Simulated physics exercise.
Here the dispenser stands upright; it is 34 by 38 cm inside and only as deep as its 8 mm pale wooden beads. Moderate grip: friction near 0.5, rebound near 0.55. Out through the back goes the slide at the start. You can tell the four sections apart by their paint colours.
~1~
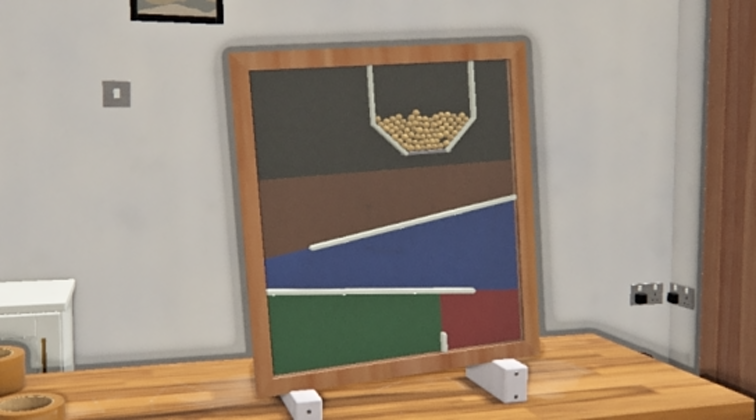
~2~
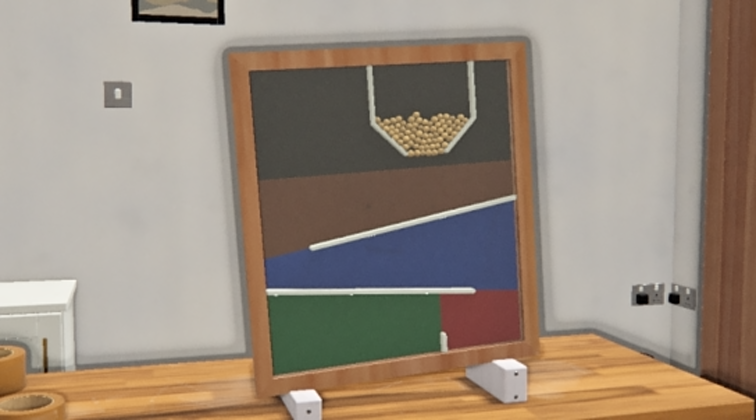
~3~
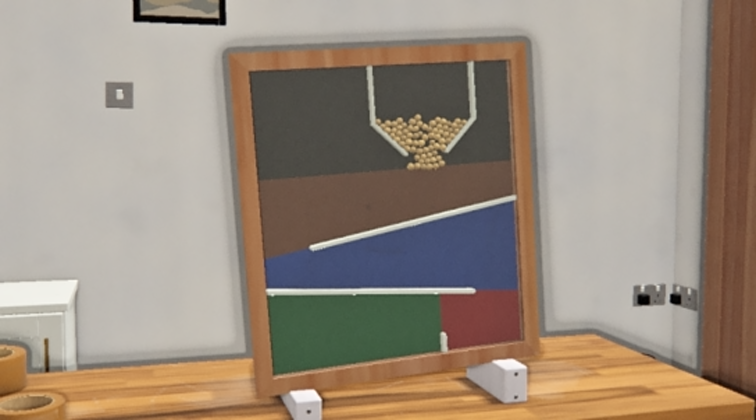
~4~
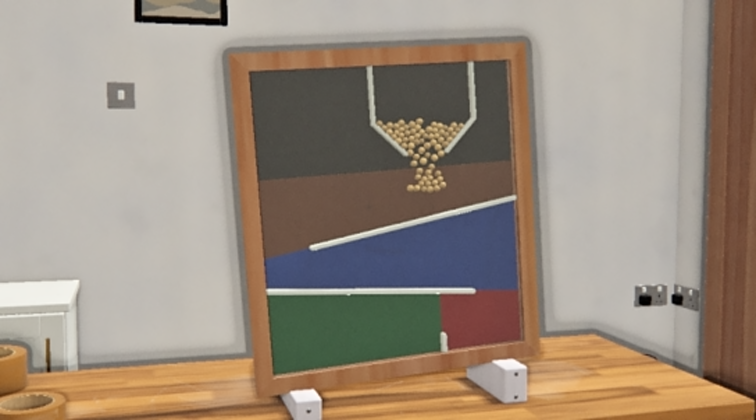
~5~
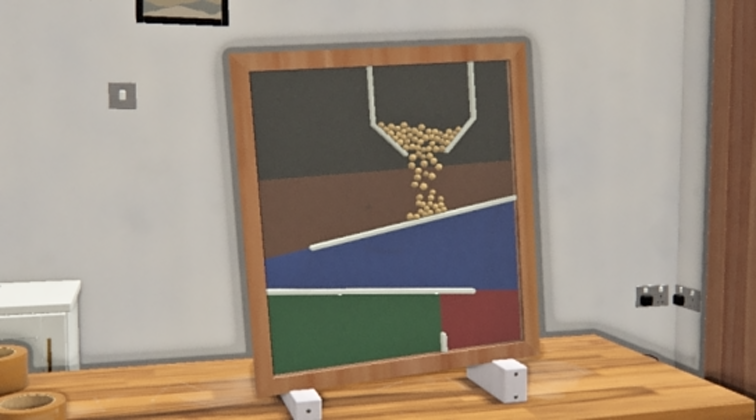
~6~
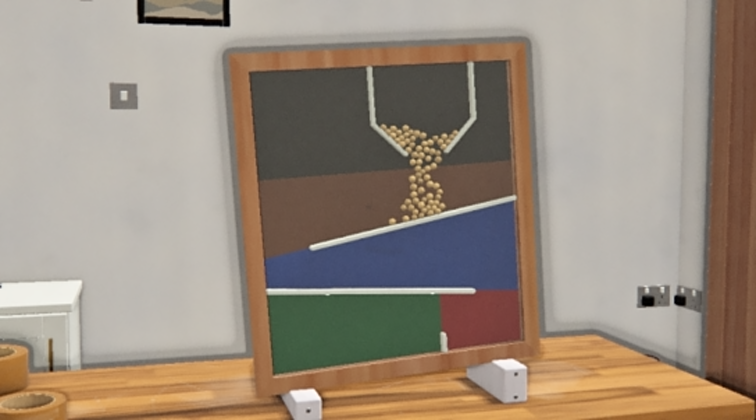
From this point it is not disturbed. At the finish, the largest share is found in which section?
It is blue.
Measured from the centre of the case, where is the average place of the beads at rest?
About 10 cm left and 7 cm below.
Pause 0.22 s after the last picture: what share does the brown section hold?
I'd say some 95 in a hundred.
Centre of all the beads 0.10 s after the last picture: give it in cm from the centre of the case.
It sits around 3 cm to the right and around 2 cm up.
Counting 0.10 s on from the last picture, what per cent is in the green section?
About 0 percent.
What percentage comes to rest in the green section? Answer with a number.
Close to 0 per cent of the load rests there.
Then, 0.10 s after the last picture, the beads' middle is 3 cm right of and 2 cm above the centre; brown 80 %.
Then, 0.22 s after the last picture, the beads' middle is in line with and level with the centre; blue 5 %, brown 95 %.
Then, 0.45 s after the last picture, the beads' middle is 4 cm left of and 2 cm below the centre; blue 25 %, brown 75 %.
All still 2.4 s after it, red 0 %, blue 90 %, green 0 %, brown 10 %.
